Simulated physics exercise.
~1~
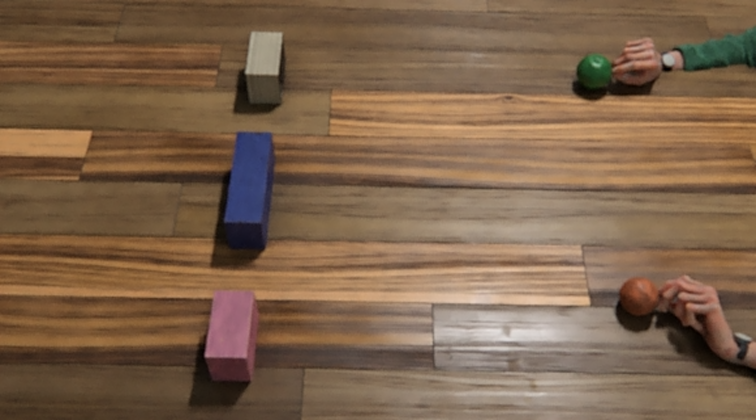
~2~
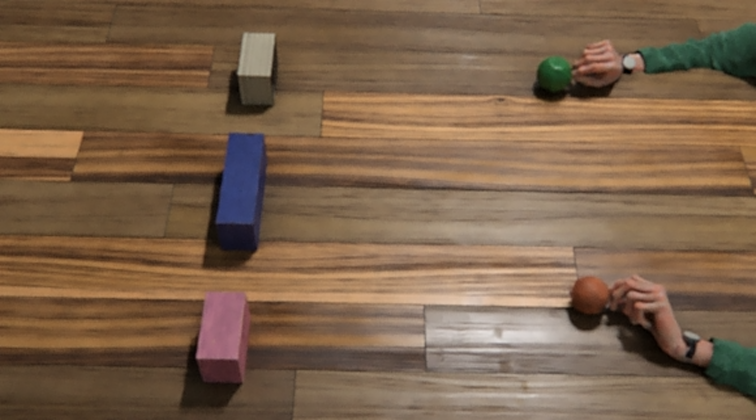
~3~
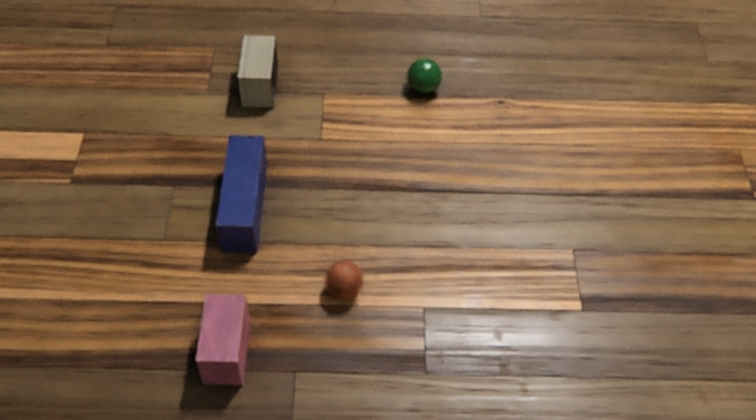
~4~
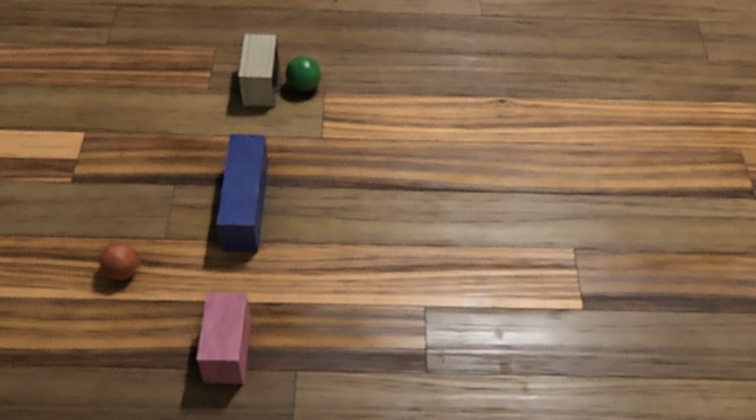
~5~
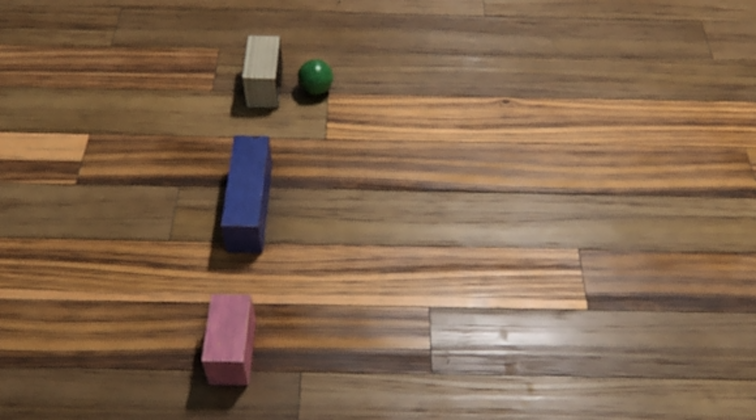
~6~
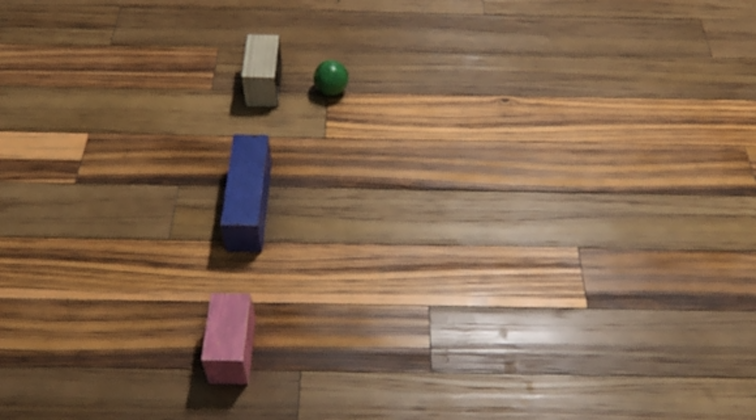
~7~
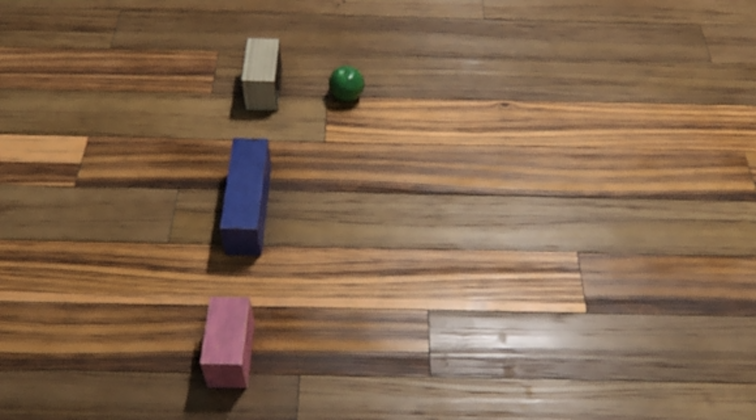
A green ball and an orange ball sit at the right on a wooden floor, each held by a hand, facing a row of three upright blocks, one pale grey, one blue and one pink. The hands push them left and let go, and both roll toward the row. The orange ball passes through the gap between the blue and pink blocks and continues out of view at the left. The green ball reaches the pale block and bounces off it. It then rolls slowly back to the right, ending a short way from the block, while all three blocks remain standing in place.
